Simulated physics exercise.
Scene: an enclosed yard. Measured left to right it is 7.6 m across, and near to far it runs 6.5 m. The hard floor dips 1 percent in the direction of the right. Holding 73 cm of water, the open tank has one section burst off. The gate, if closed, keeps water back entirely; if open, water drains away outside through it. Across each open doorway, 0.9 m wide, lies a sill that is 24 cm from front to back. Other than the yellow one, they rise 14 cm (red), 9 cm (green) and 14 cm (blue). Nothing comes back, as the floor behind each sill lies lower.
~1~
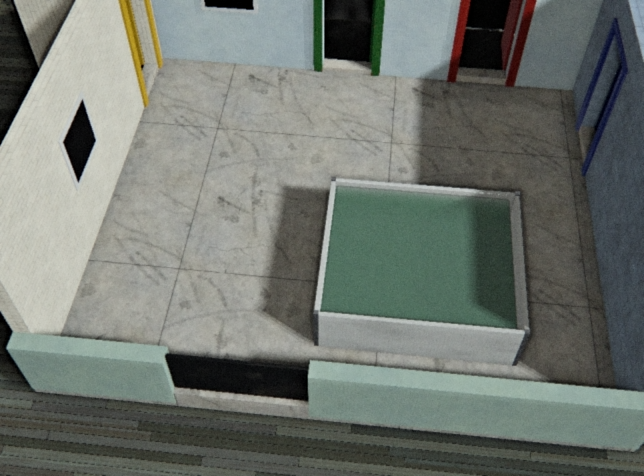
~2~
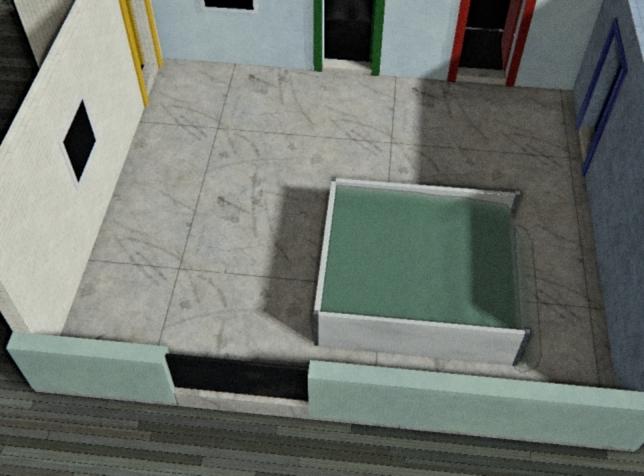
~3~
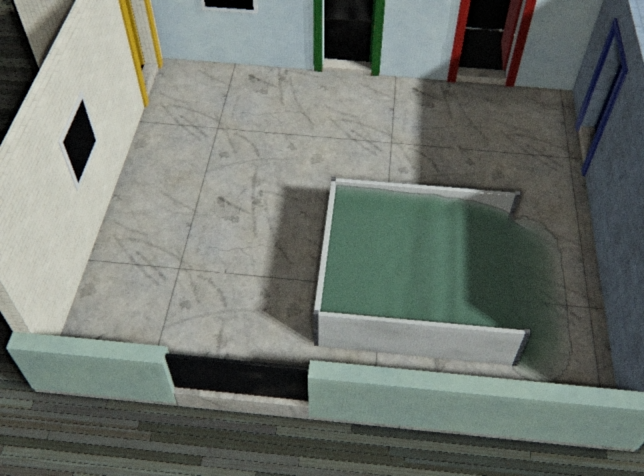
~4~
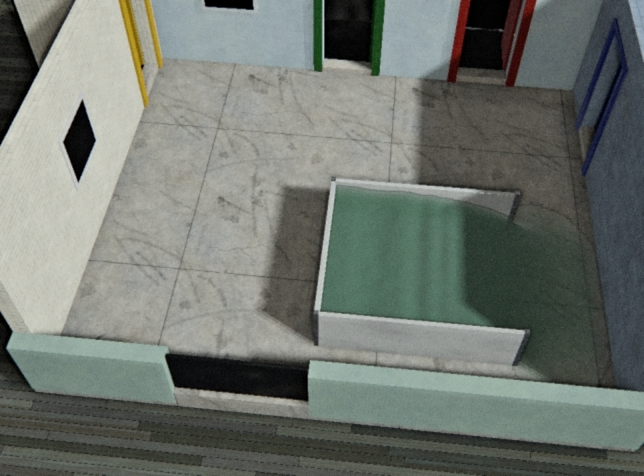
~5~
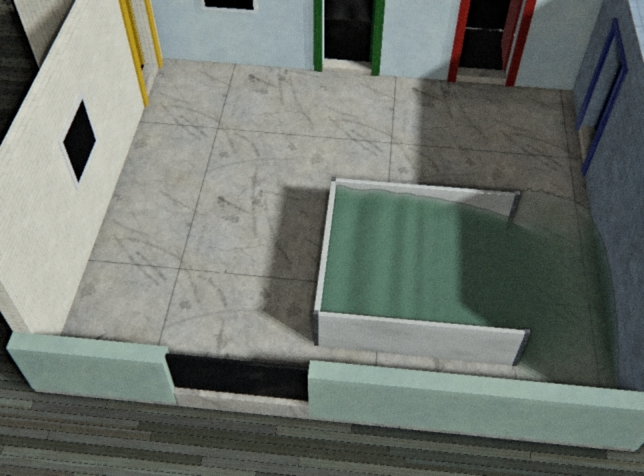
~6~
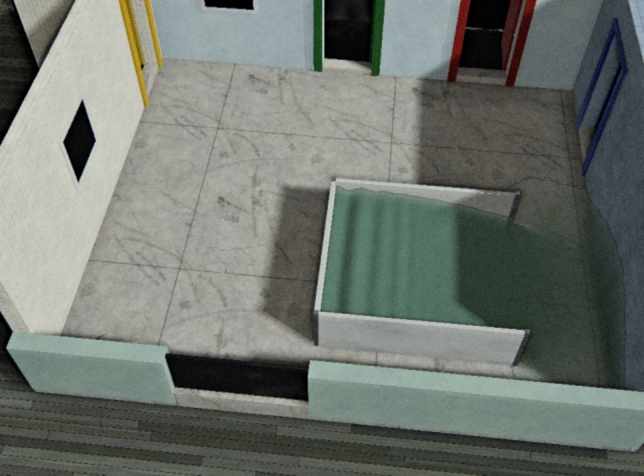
Green water sat still in a white-walled open tank until the tank's right side disappeared, then it poured out through the gap and spread across the gray floor to the blue wall on the right.
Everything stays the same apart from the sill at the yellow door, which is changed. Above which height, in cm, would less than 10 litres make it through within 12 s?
Above roughly 14 cm.
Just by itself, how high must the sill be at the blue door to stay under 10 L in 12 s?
For blue, a step near 13.0 cm.
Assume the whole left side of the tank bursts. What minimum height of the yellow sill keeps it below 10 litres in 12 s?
About 23 cm.
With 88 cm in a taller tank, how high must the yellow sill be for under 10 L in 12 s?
Something near 18 cm should do.
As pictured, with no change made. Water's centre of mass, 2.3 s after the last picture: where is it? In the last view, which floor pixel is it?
Near (493, 264).
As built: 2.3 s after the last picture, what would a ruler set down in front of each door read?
Depths in cm: Red 26, green 1, yellow 0, blue 14.
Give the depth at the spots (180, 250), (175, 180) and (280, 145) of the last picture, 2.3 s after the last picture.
In order: Around 0, 0 and 0 cm.
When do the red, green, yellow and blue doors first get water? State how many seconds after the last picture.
Red at 1.5 s, green at 2.4 s, yellow at 4.0 s and blue at 0.4 s.
Then, 0.7 s after the last picture water covers 15 % of the floor, deepest (68 cm) near (619, 422); it has not reached the yellow door.
Then, 2.3 s after the last picture water covers 40 % of the floor, deepest (44 cm) near (619, 422); it has not reached the yellow door.
Then, 11.3 s after the last picture water covers 100 % of the floor, deepest (14 cm) near (313, 309); 6 cm at the yellow door, 41 litres in over its 11 cm sill.
At the yellow door as built, the water peaked near 17 cm, 5.7 s after the last picture.
With a sill of 11.5 cm, 33 litres would have come in within the 12 s; with 16 cm, 2 litres. So under 10 litres takes about 14 cm.
